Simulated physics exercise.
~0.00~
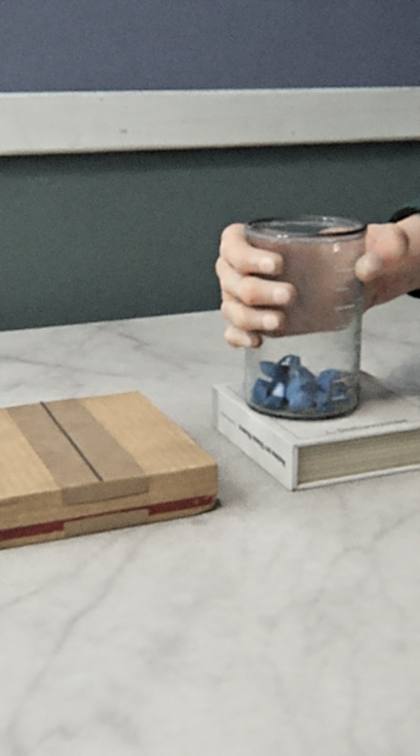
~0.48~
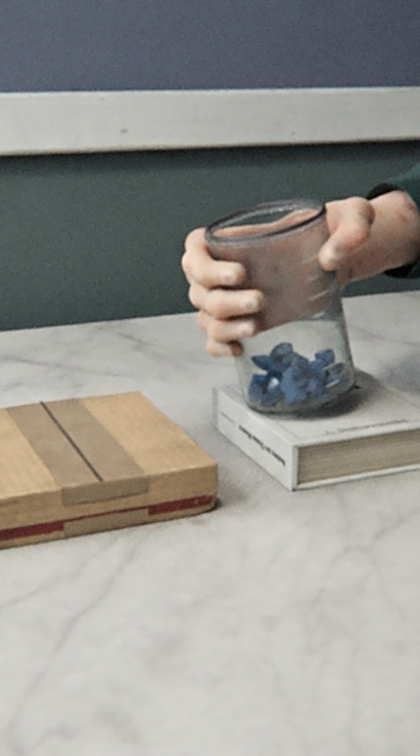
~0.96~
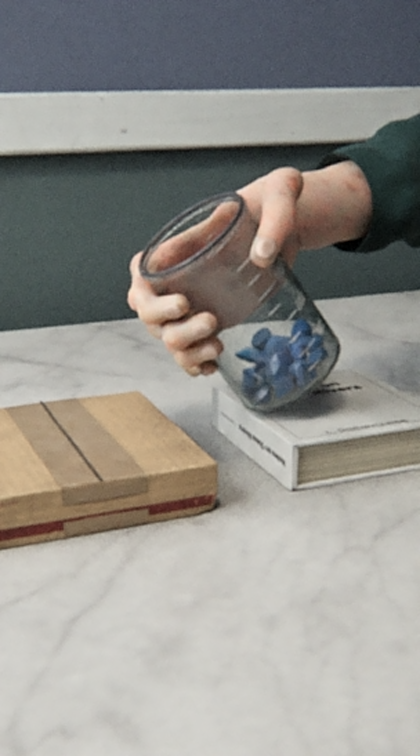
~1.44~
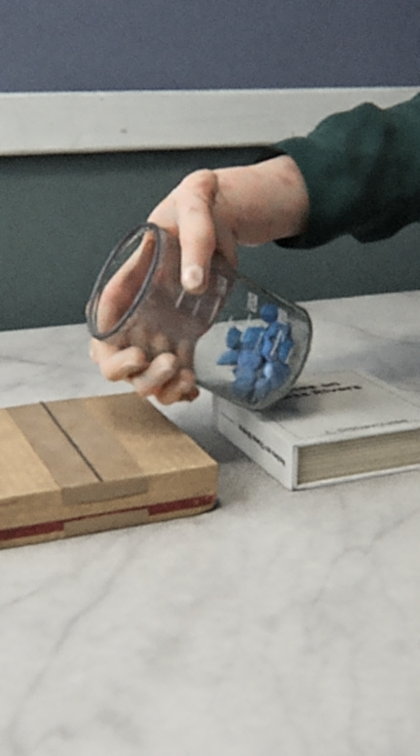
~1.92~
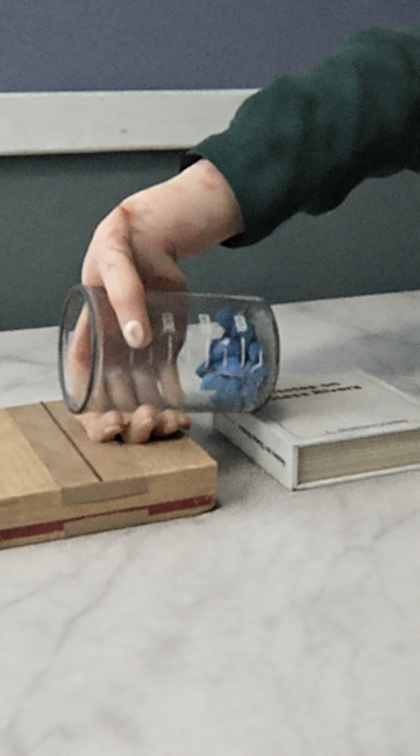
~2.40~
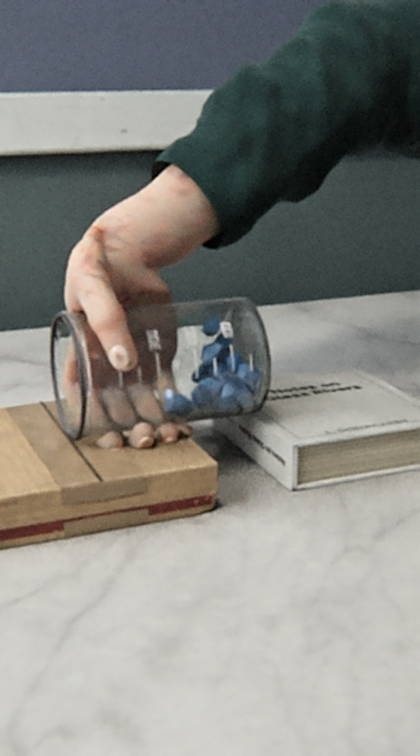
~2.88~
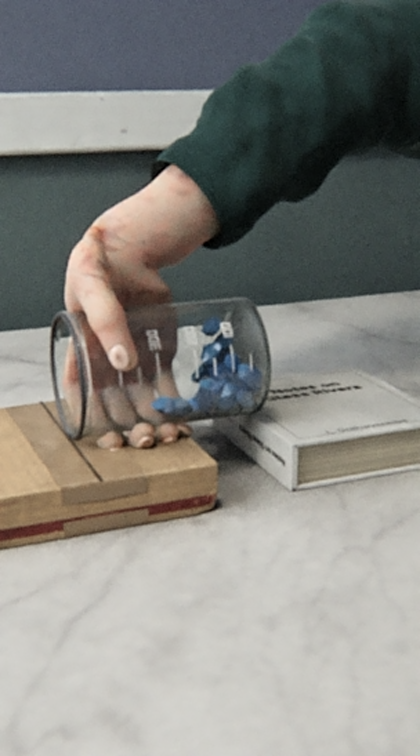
A hand in a dark green sleeve grips a clear beaker holding a small heap of blue pieces, standing on a white book at the right of a pale marbled tabletop, viewed by a still camera from slightly above. A flat wooden box with a darker band and red edging lies at the left. The hand tilts the beaker leftward, steadily lowering its rim towards the box. The beaker comes onto its side, and the blue pieces slump along its lower wall. It ends lying level against the box, still held, with every piece inside.
